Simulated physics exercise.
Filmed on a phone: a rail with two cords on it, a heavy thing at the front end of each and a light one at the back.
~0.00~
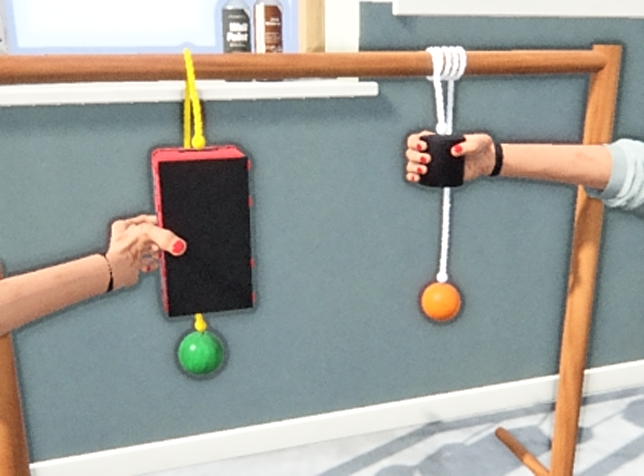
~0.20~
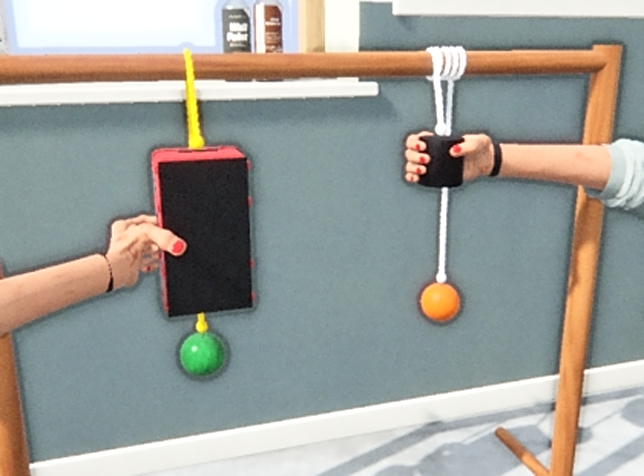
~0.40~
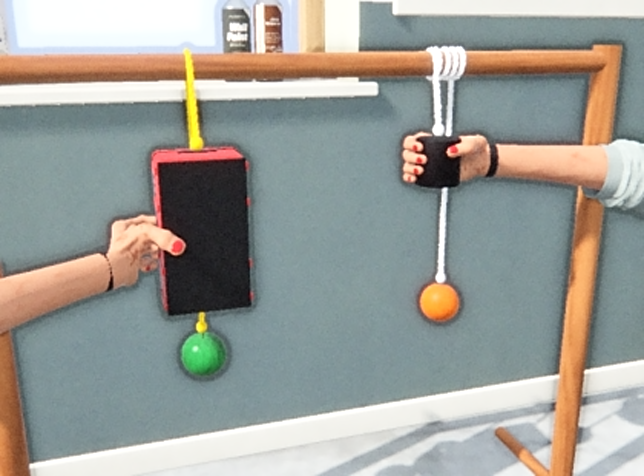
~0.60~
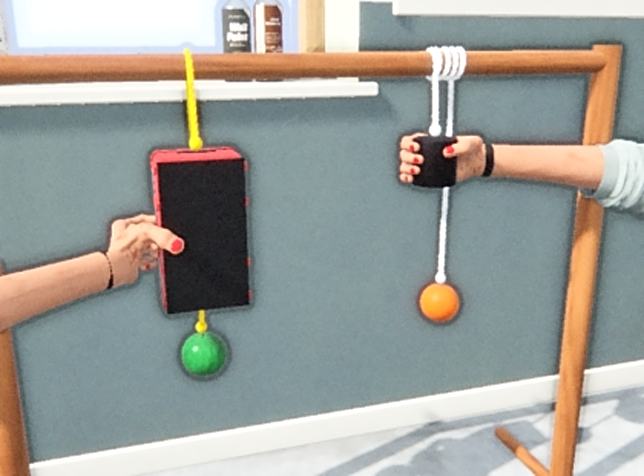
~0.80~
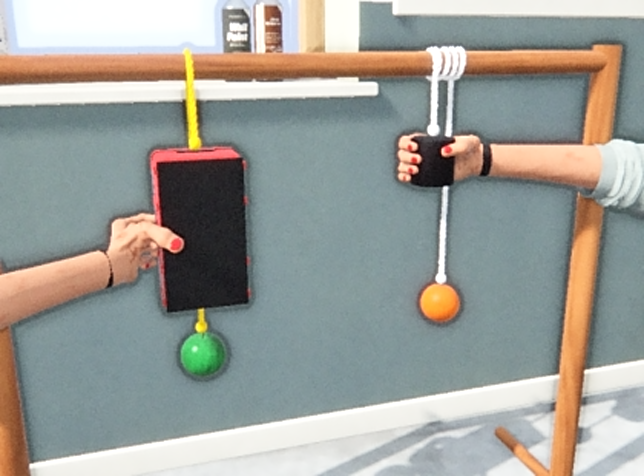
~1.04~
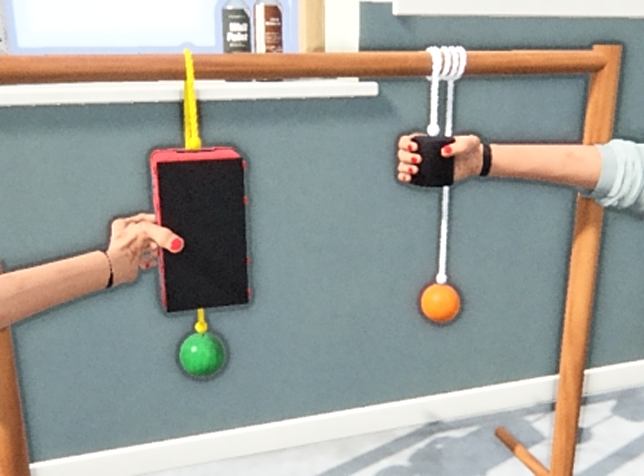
Two hands barely shifting as they steady a red-edged case and a black object on cords above green and orange balls.
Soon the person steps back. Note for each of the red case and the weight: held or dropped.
Result: The red case dropped; the weight held.
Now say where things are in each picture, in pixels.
Red case (203, 230); weight (442, 160); left apple (202, 353); right orange (441, 302), in the first picture.
Red case (203, 230); weight (441, 161), in the second picture.
Red case (202, 229); weight (438, 161), in the third picture.
Red case (201, 229); weight (435, 161), in the fourth picture.
Red case (200, 228); weight (432, 161), in the fifth picture.
Red case (200, 228); weight (432, 161); left cord only laid over the rail; right cord wound several times round the rail, in the sixth picture.
After 1.48 s, red case dropping near (209, 397); weight off the floor near (435, 124).
After 1.92 s, red case on the floor; weight off the floor near (442, 143).
In the end, red case on the floor; weight off the floor near (437, 146). The red case runs down to the floor and the weight is held.
